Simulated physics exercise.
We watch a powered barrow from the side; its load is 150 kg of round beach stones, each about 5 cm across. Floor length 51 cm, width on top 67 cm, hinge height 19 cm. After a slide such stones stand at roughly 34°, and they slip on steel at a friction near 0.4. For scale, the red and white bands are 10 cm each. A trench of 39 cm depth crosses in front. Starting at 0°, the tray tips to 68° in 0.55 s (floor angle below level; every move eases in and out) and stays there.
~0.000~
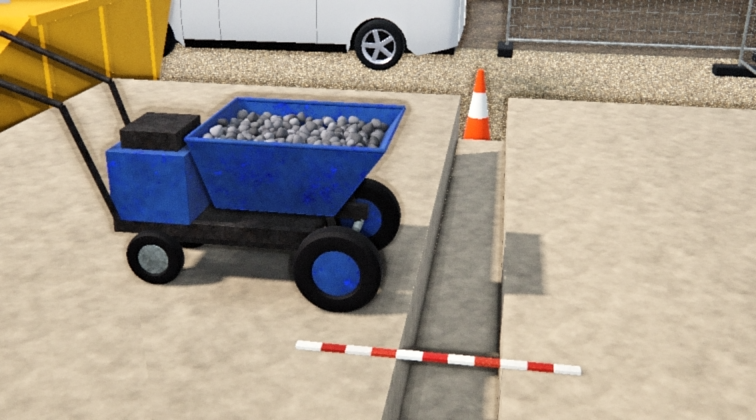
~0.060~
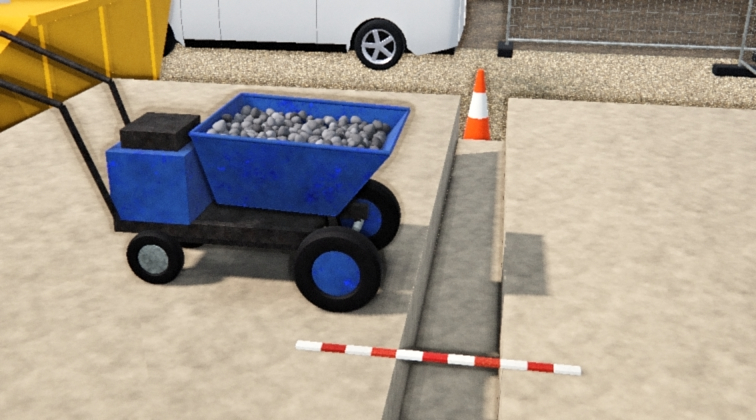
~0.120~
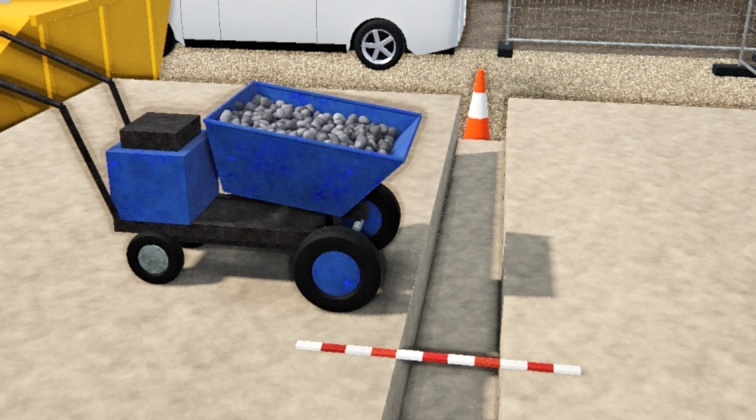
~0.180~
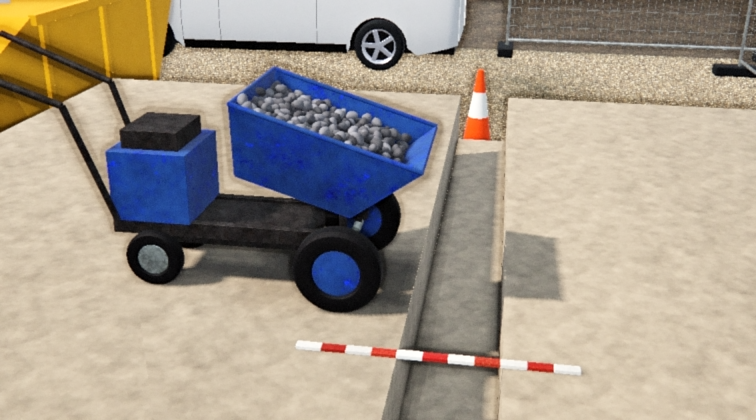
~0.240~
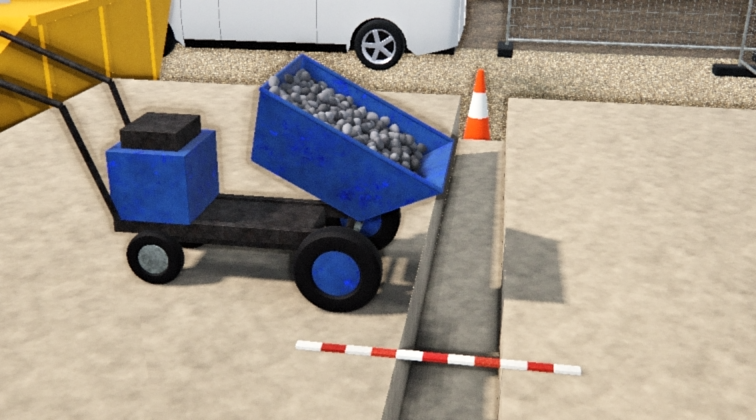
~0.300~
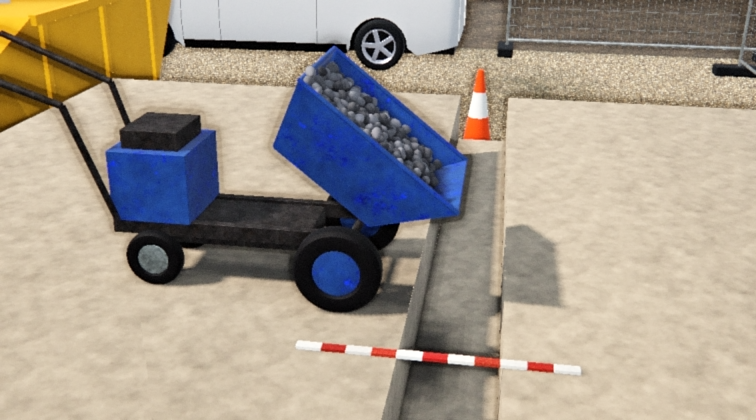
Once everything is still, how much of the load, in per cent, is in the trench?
Close to 27 in a hundred.
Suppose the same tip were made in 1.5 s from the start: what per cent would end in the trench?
It would be near 50 per cent.
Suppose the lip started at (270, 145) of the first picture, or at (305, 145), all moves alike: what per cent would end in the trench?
Near 90 per cent from the first place, 85 from the second.
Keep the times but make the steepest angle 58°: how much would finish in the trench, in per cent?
Then about 25 per cent.
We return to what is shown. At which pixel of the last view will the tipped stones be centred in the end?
Their middle is at about (564, 290).
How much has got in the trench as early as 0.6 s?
Some 5 per cent.
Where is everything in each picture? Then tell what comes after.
The tray is at 0°, its lip at (385, 151); the top of the load is at (271, 125), in the first picture.
Lip at (390, 154), floor tilted 2°, highest stones at (259, 119); the stones move at 0.5 m/s on average, in the second picture.
Lip at (404, 161), floor tilted 8°, highest stones at (263, 107); the stones move at 1.0 m/s on average, in the third picture.
The tray is at 17°, its lip at (423, 173); the top of the load is at (272, 93); the stones move at 1.4 m/s on average, in the fourth picture.
The tray is at 28°, its lip at (442, 192); the top of the load is at (297, 81); the stones move at 1.6 m/s on average, in the fifth picture.
The tray is at 39°, its lip at (458, 214); the top of the load is at (328, 73); the stones move at 1.7 m/s on average, in the sixth picture.
After 0.4 s the floor is at 57°; 100 % in the tray; the foremost stones are at (460, 219).
After 0.6 s the floor is at 68°; 75 % in the tray, 4 % in the trench, 21 % past the trench; the foremost stones are at (559, 298).
After 1.0 s the floor is at 68°; 20 % in the tray, 8 % in the trench, 72 % past the trench; the foremost stones are past the picture's edge.
After 3.0 s the floor is at 68°; 0 % in the tray, 27 % in the trench, 73 % past the trench; the foremost stones are past the picture's edge.
